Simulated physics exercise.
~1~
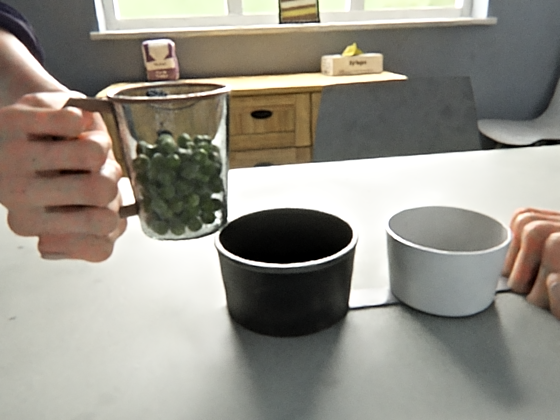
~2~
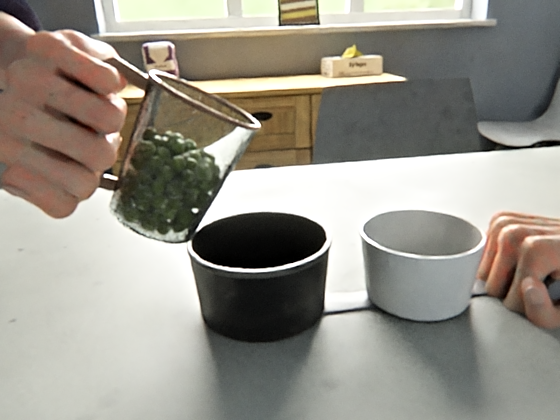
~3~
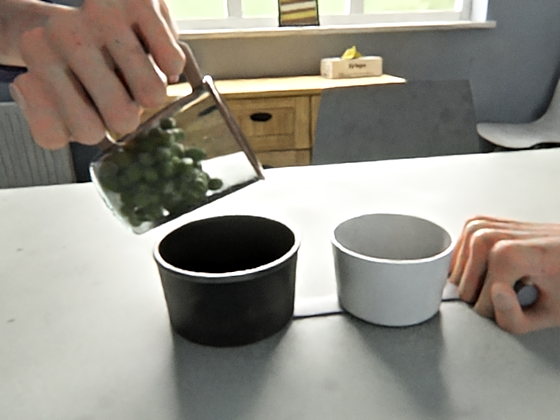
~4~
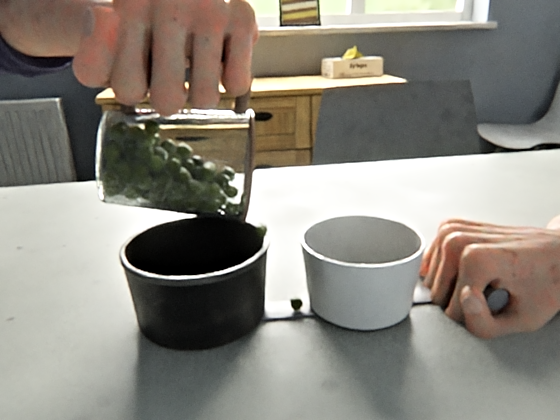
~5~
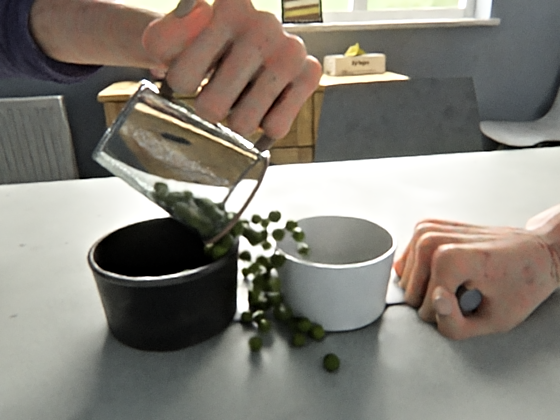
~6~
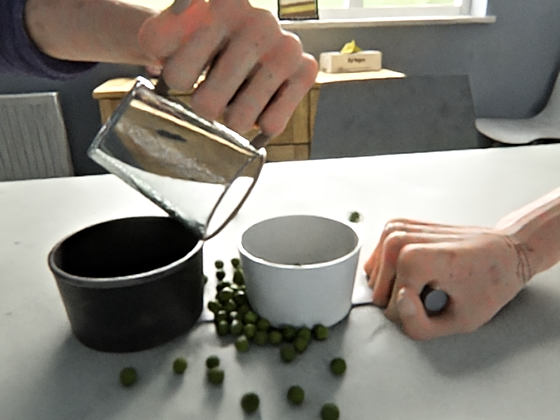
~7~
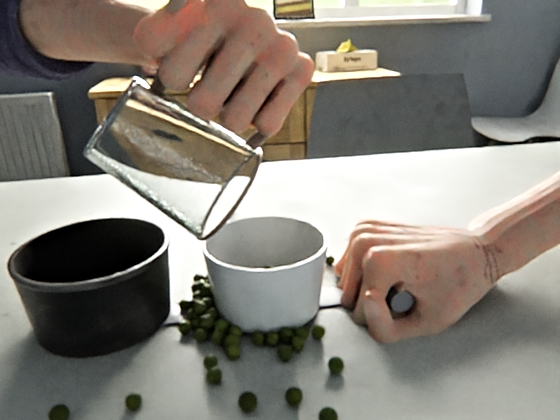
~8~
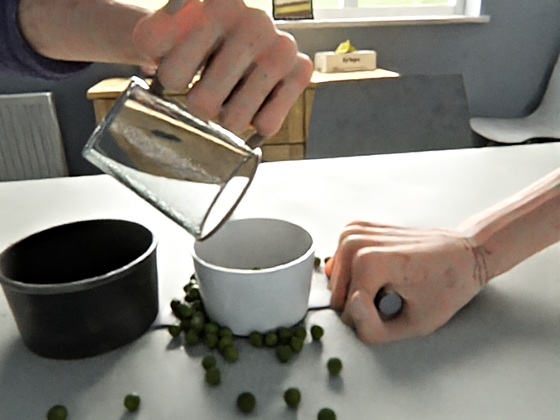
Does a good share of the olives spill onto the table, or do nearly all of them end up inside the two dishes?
A good share of them spill onto the table, gathering in a heap against the white dish with a few scattered in front.
